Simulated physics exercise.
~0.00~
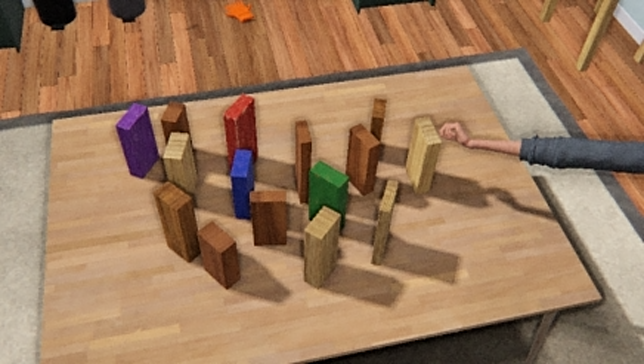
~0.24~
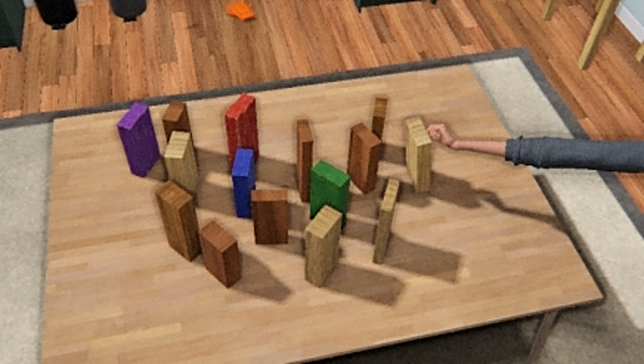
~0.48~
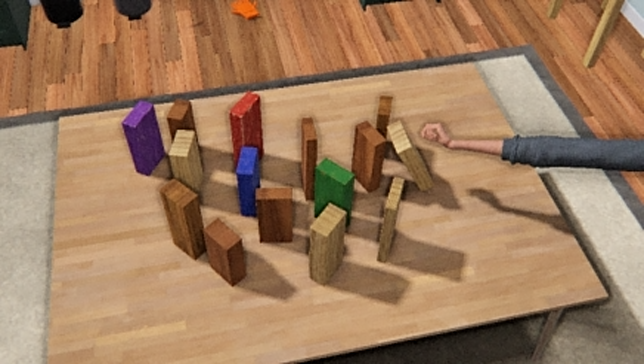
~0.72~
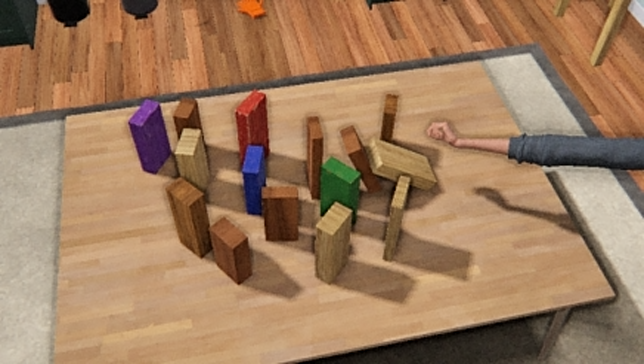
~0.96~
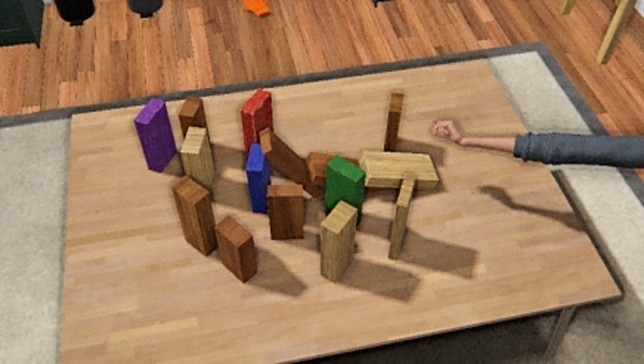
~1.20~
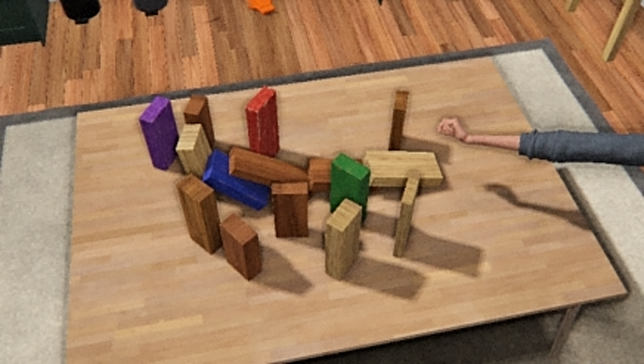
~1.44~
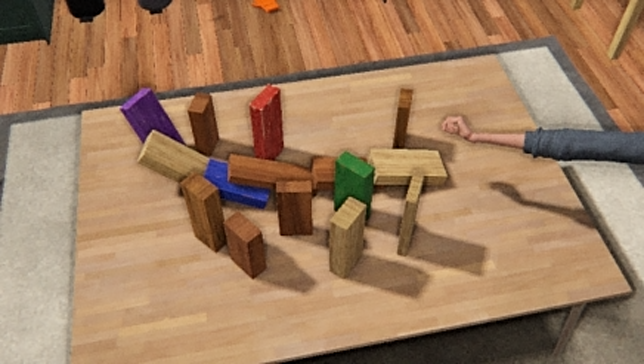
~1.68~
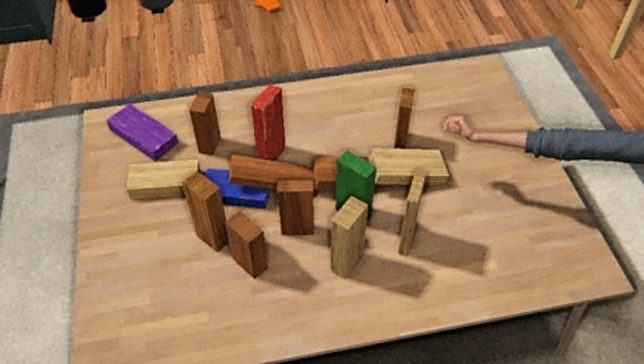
In this clip, a hand tips a pale wooden block among others standing on a table, and it falls left, toppling brown blocks, then the blue one, another pale block and finally the purple one, which ends lying flat while the red and green blocks stay upright.
